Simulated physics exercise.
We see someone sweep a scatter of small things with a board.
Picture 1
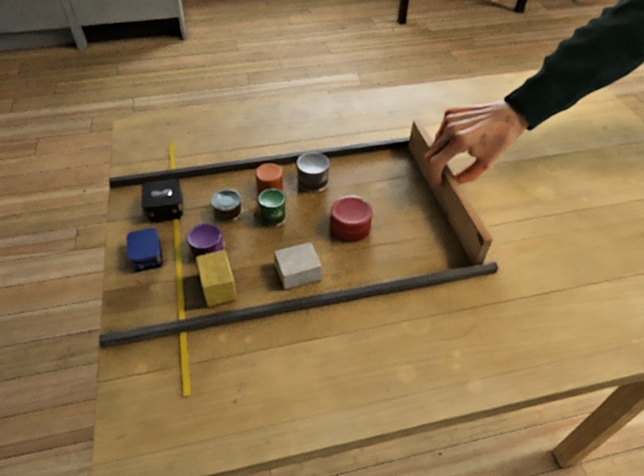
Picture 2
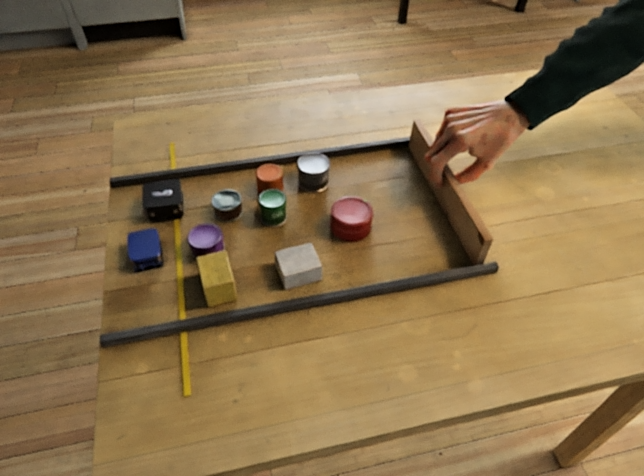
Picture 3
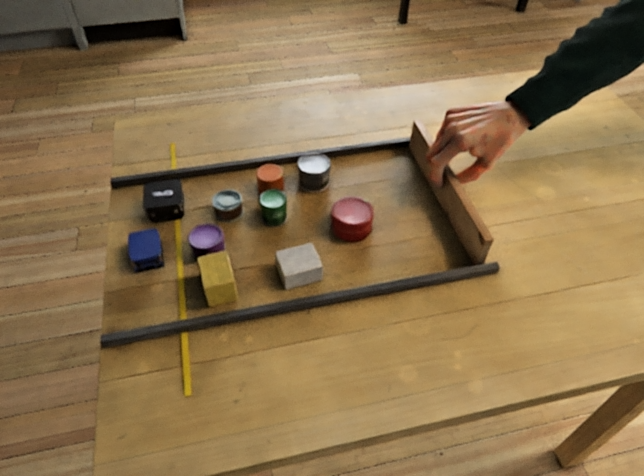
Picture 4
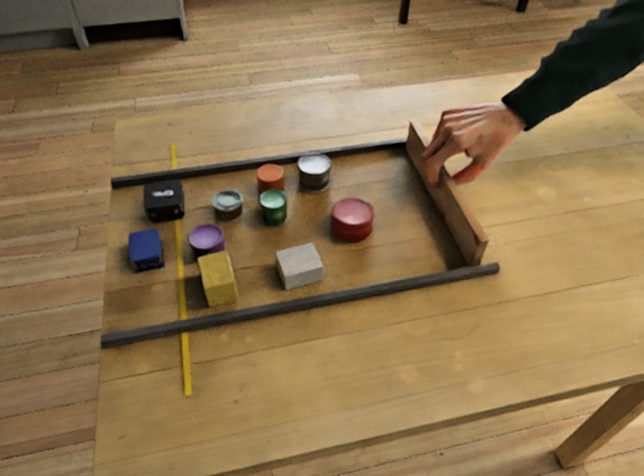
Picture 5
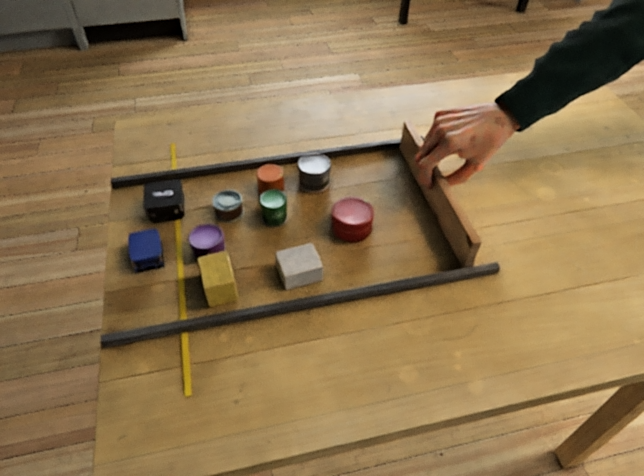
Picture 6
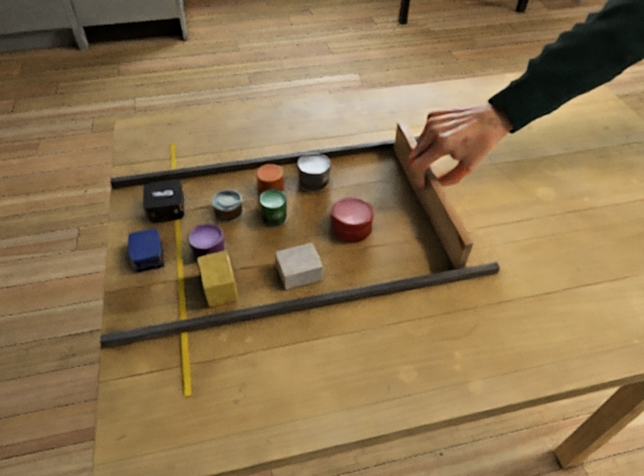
The clip opens on small tins, pots and blocks scattered between two dark rails on a wooden table, with a yellow tape strip at left. A hand grips an upright board at the right end, barely moving at first, then slides it slightly left while the objects stay still.
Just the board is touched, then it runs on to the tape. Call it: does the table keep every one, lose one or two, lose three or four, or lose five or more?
It loses one or two.
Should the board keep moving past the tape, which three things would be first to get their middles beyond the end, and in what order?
The order is the blue case, the black case and then the purple pot.
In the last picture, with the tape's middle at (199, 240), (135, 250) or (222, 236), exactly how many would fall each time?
Per try: 0; 6; 0.
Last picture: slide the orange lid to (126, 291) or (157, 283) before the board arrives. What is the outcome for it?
Well, the orange lid is gone in the first case and is gone in the second.
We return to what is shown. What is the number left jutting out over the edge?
Counting them gives 2.
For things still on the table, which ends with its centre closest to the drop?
Answer: The black case.
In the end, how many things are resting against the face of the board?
That number would be 4.
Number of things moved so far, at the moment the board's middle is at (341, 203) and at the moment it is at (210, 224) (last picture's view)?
At the first point the count is 2, at the second it's 10.
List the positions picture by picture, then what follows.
In the first frame, blue case (145, 250); black case (163, 201); purple pot (206, 243); board (445, 187); tape (178, 243).
In the second frame, black case (164, 201); red lid (351, 219).
In the third frame, purple pot (207, 243); grey pot (314, 173).
In the fourth frame, blue case (147, 250); green tin (274, 208).
In the fifth frame, black case (165, 202); brown pot (229, 206).
In the sixth frame, blue case (147, 250); black case (165, 201); purple pot (207, 243); board (428, 190); tape (179, 243).
Early on, none off yet; blue case at rest near (147, 250); black case at rest near (165, 201); purple pot at rest near (207, 243).
A while later, none off yet; blue case travelled a little near (134, 251); black case travelled about its own width near (143, 206); purple pot travelled about its own width near (165, 249).
Finally, the number that fall off is one or two; lost, blue case.
